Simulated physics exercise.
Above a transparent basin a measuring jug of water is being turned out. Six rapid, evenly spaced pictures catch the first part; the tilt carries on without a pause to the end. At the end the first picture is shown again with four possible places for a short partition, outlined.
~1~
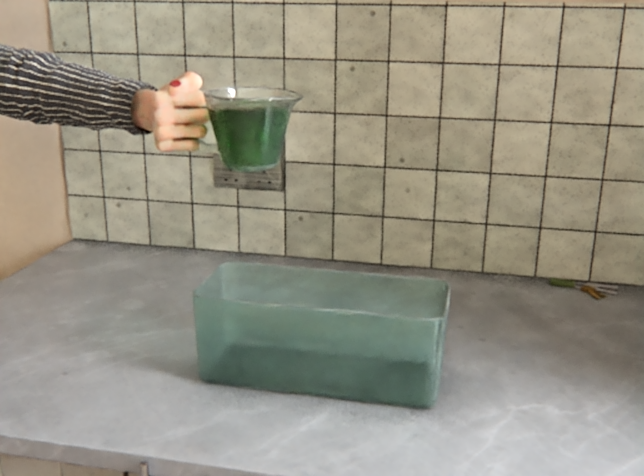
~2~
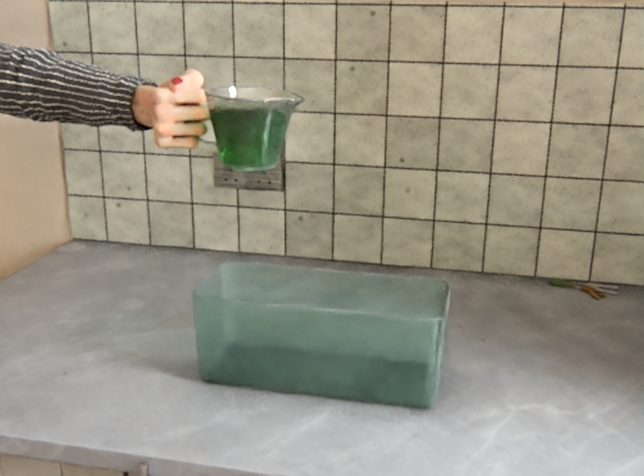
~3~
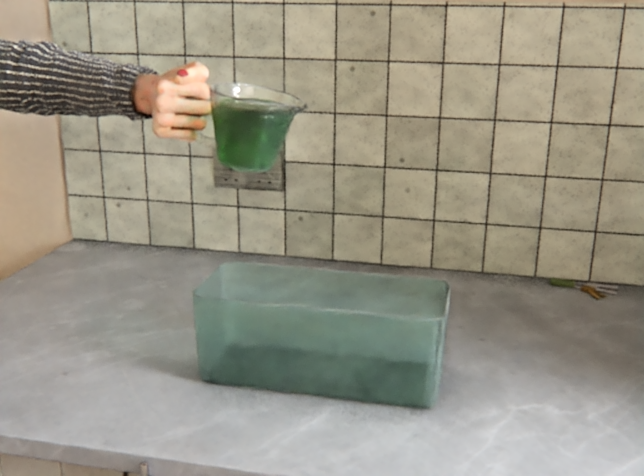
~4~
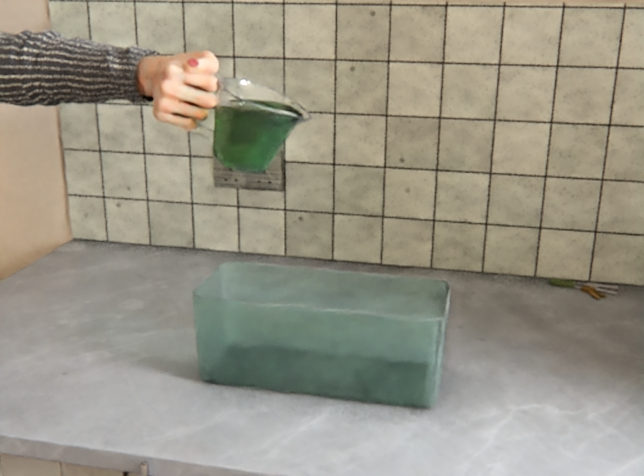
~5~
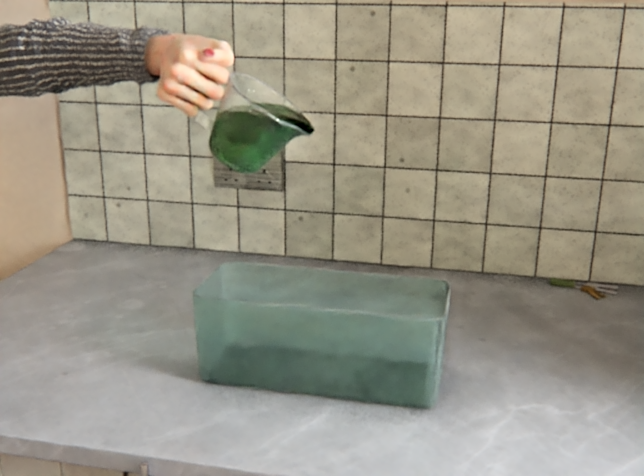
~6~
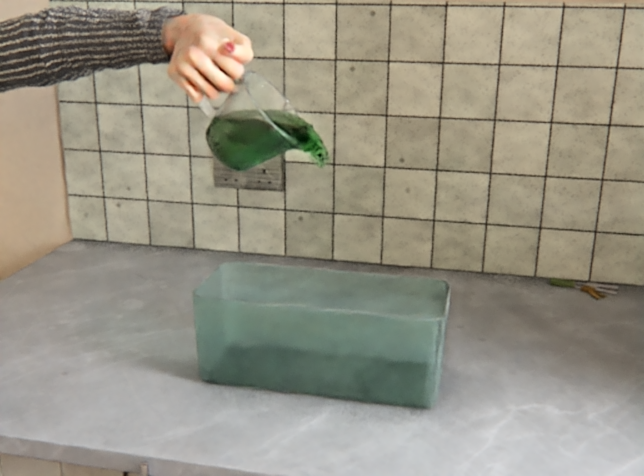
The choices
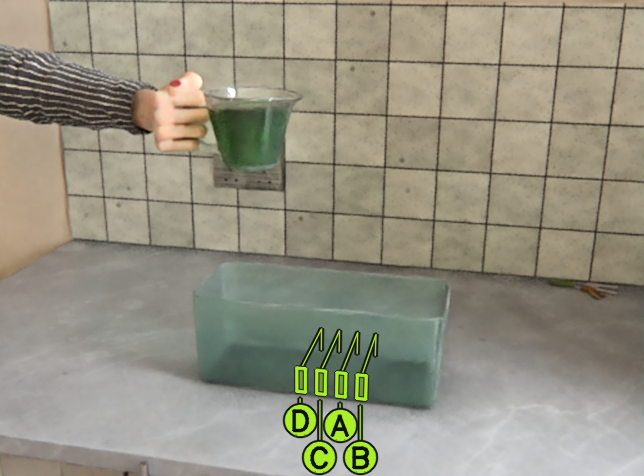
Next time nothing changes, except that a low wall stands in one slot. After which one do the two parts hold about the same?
A works best here.
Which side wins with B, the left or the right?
More ends on the left.
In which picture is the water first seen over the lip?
In picture 5.
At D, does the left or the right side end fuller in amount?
The right side.
On the marked copy, A at (340, 403); B at (360, 405); C at (319, 400); D at (300, 398).
If A is chosen, about 54 % ends left of the wall and 42 % right of it; 3 % is lost outside.
If B is chosen, about 78 % ends left of the wall and 16 % right of it; 6 % is lost outside.
If C is chosen, about 22 % ends left of the wall and 75 % right of it; 3 % is lost outside.
If D is chosen, about 10 % ends left of the wall and 86 % right of it; 4 % is lost outside.
